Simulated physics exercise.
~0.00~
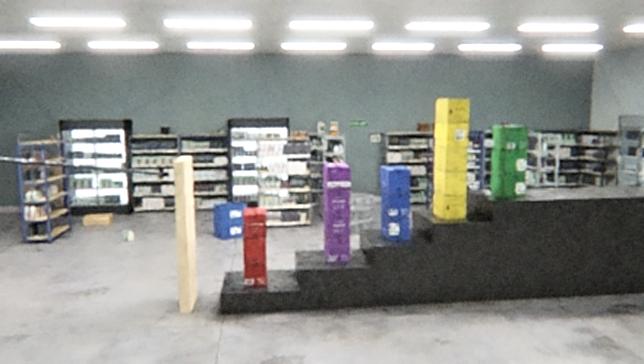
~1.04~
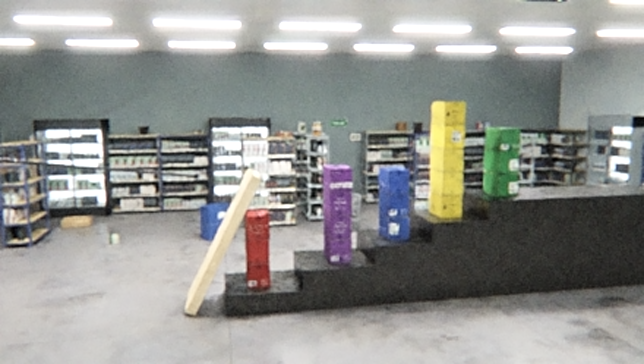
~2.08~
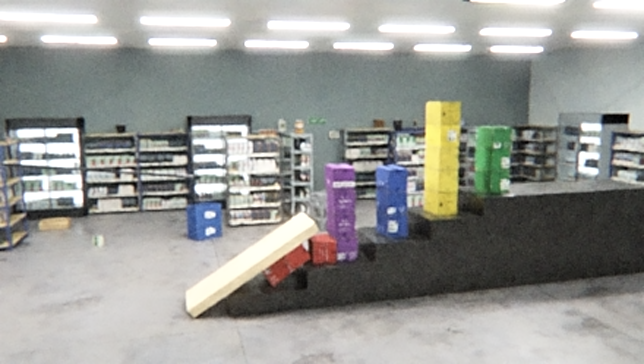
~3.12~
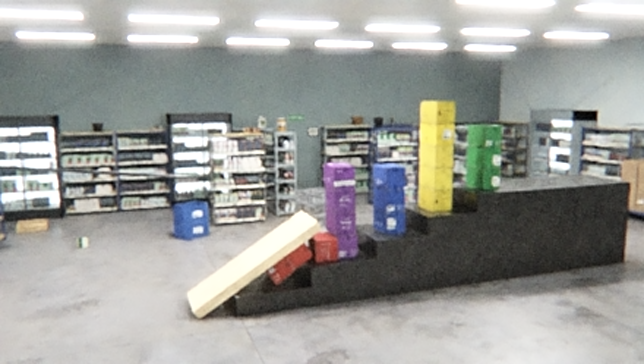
A pale upright board tips rightward into the short red pile on the lowest of the dark rising steps, toppling its cartons, and comes to rest leaning over them against the steps, while the purple, blue, yellow and green piles stay standing.
